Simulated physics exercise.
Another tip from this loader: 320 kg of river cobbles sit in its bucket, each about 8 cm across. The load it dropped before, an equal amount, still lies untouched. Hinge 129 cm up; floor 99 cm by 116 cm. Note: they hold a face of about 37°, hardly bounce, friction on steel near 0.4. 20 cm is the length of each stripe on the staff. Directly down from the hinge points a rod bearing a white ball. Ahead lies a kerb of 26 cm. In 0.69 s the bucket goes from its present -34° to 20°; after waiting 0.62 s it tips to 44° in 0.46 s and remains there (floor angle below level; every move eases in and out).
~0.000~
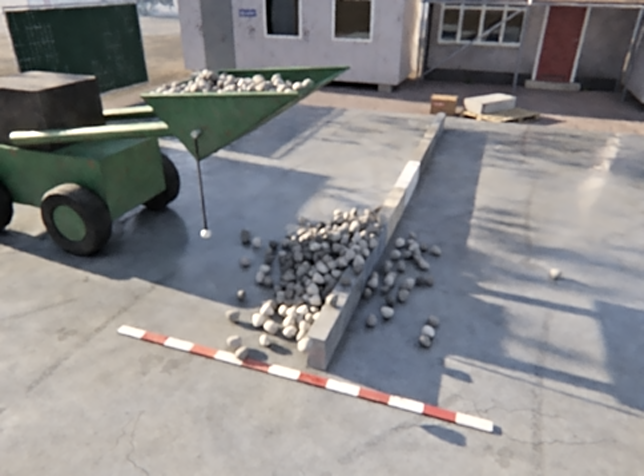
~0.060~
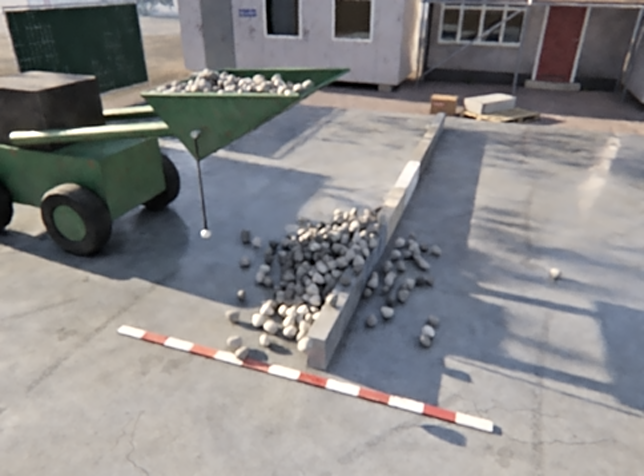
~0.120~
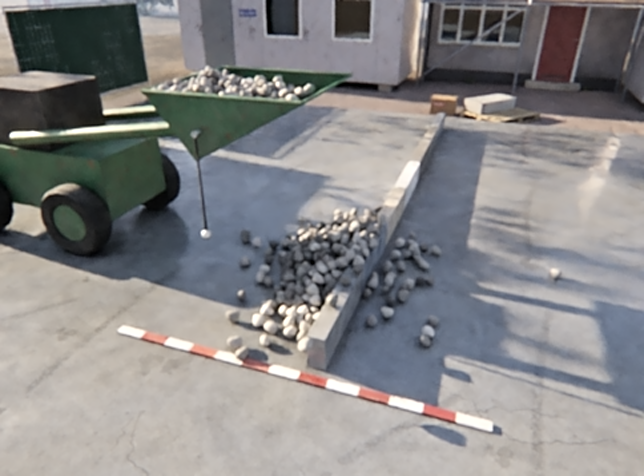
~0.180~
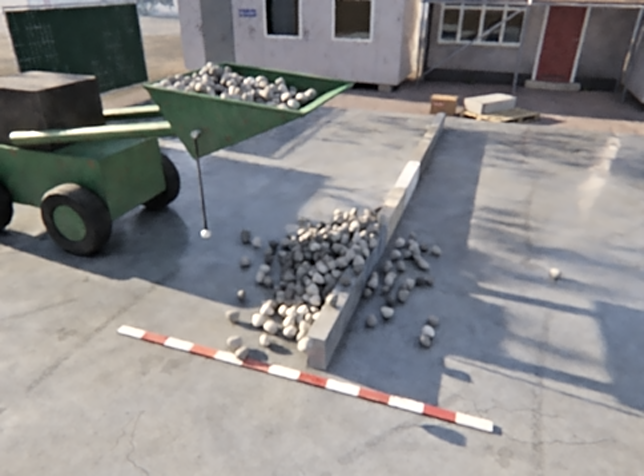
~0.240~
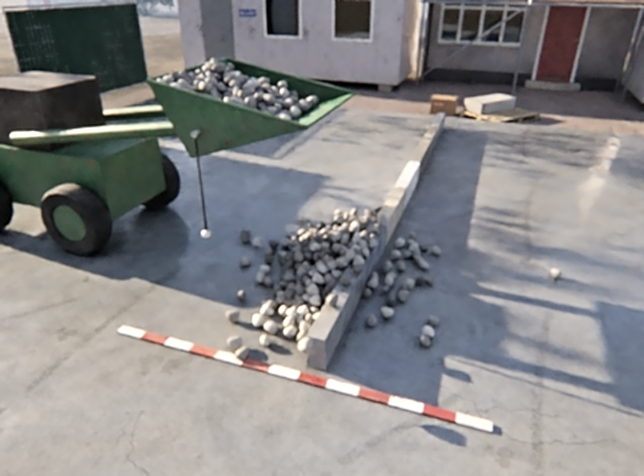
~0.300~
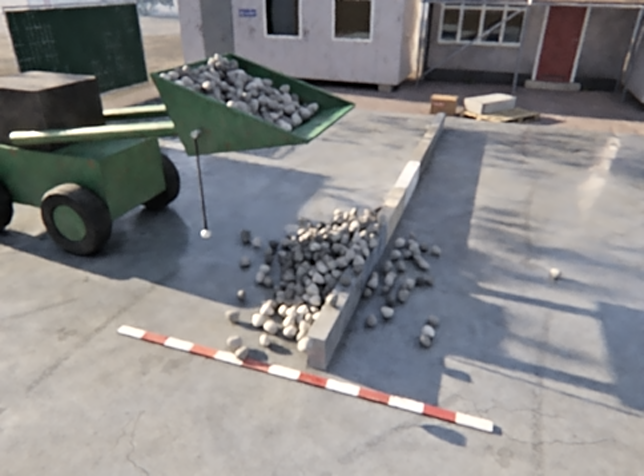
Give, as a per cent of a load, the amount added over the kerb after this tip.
Close to 22 parts in a hundred.
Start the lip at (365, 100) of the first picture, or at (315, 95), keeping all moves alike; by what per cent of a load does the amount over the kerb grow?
The first would add some 90 per cent and the second some 40 per cent.
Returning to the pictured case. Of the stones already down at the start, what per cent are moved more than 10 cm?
I'd put it at about 10 per cent.
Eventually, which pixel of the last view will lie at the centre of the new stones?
(326, 255).
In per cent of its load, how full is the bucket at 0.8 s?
I'd say about 100 per cent.
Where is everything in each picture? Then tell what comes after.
Lip at (299, 94), floor tilted -34°, highest stones at (229, 81). The earlier load is highest near (363, 241), 32 cm above ground level, 92 % on this side of the kerb, 8 % over the kerb, in the first frame.
The bucket is at -33°, its lip at (300, 97); the top of the load is at (223, 80); the stones move at 0.1 m/s on average, in the second frame.
Lip at (302, 104), floor tilted -30°, highest stones at (216, 77); the stones move at 0.3 m/s on average, in the third frame.
Lip at (305, 115), floor tilted -25°, highest stones at (216, 74); the stones move at 0.4 m/s on average, in the fourth frame.
Lip at (307, 128), floor tilted -19°, highest stones at (219, 70); the stones move at 0.4 m/s on average, in the fifth frame.
Lip at (308, 142), floor tilted -12°, highest stones at (223, 66); the stones move at 0.5 m/s on average, in the sixth frame.
After 0.5 s the floor is at 12°; in per cent of one load, 100 in the bucket, 92 on this side of the kerb, 8 over the kerb; the foremost stones are at (445, 290).
After 0.8 s the floor is at 20°; in per cent of one load, 100 in the bucket, 92 on this side of the kerb, 8 over the kerb; the foremost stones are at (445, 290).
After 2.2 s the floor is at 44°; in per cent of one load, 0 in the bucket, 169 on this side of the kerb, 31 over the kerb; the foremost stones are at (526, 294).
After 4.8 s the floor is at 44°; in per cent of one load, 0 in the bucket, 169 on this side of the kerb, 31 over the kerb; the foremost stones are at (548, 285). Net gain over the kerb, 22.
